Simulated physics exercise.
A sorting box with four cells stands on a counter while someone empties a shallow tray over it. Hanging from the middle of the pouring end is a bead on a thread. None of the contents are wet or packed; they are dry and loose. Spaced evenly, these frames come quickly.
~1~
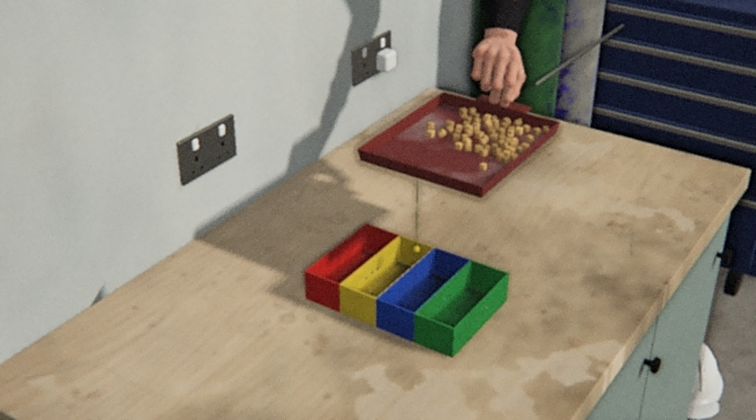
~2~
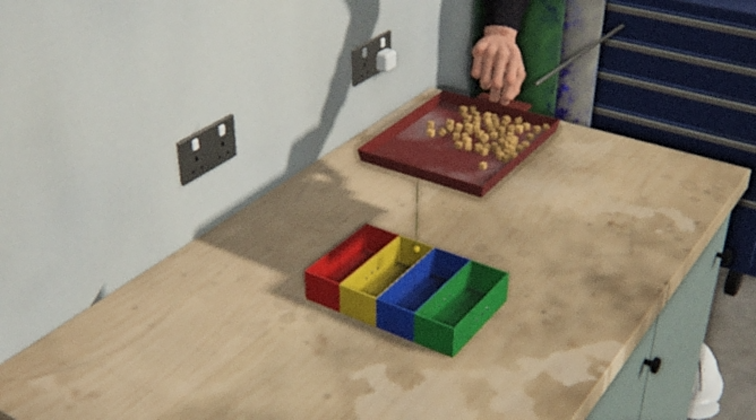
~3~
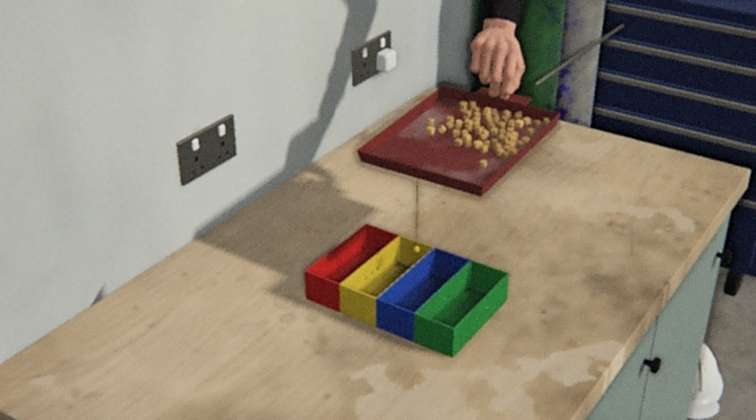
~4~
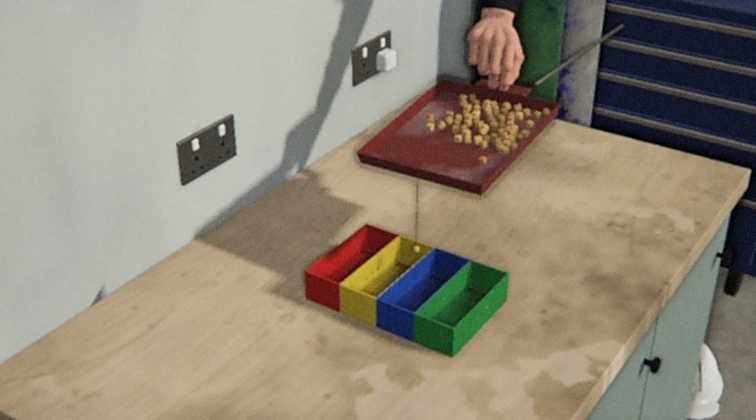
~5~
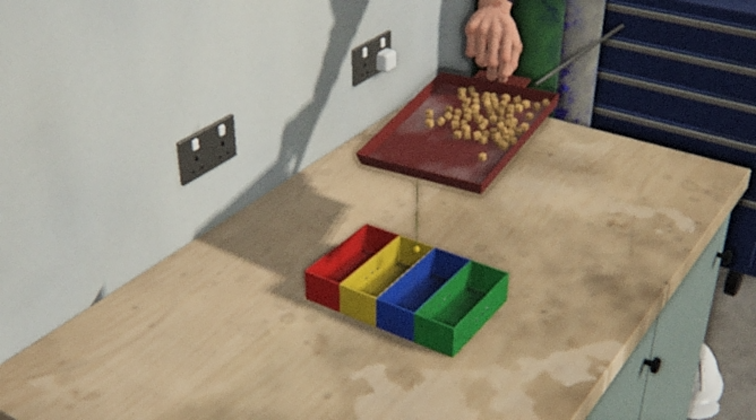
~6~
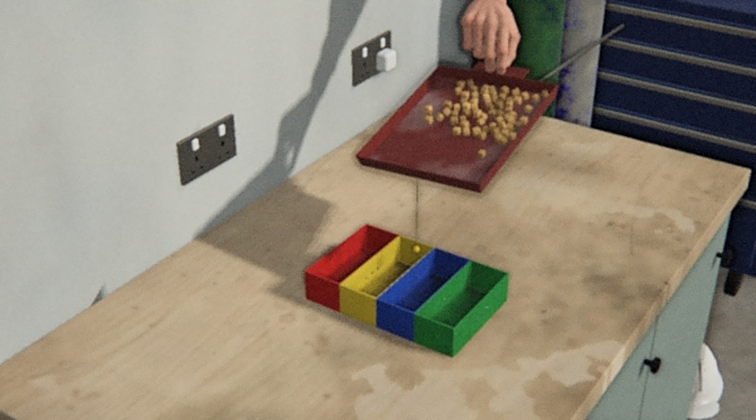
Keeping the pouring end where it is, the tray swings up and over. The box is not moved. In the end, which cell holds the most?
The red cell holds the most.
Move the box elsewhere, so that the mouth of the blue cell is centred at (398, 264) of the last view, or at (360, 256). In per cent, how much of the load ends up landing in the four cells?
Near 100 and 100 percent respectively.
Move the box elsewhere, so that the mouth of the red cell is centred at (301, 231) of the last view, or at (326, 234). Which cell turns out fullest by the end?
For the first position it is the cell in blue, and for the second it is that yellow cell.
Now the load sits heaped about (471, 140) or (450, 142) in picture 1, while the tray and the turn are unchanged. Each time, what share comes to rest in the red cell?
Around 50 then around 60 per cent.
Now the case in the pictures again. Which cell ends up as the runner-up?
Second place: The cell in yellow.
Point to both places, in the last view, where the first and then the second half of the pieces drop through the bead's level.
The opening part goes through (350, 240); what follows goes through (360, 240).
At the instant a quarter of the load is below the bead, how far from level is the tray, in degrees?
Angle: Approx. 70 degrees.
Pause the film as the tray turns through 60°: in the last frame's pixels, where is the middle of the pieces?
Somewhere about pixel (391, 164).
Soon after the last picture, tray tipped steeply; most on the tray; a stray few in the red cell; about a quarter falling or outside the box.
A little later, tray tipped past a quarter turn; about two thirds on the tray; about a quarter in the red cell; a small part in the yellow cell; a small part falling or outside the box.
Later still, tray tipped past a quarter turn; about two thirds in the red cell; about a quarter in the yellow cell; a small part in the blue cell; a small part falling or outside the box.
At rest, tray tipped past a quarter turn; about two thirds in the red cell; about a quarter in the yellow cell; a small part in the blue cell; none in the green cell; a small part outside the box.
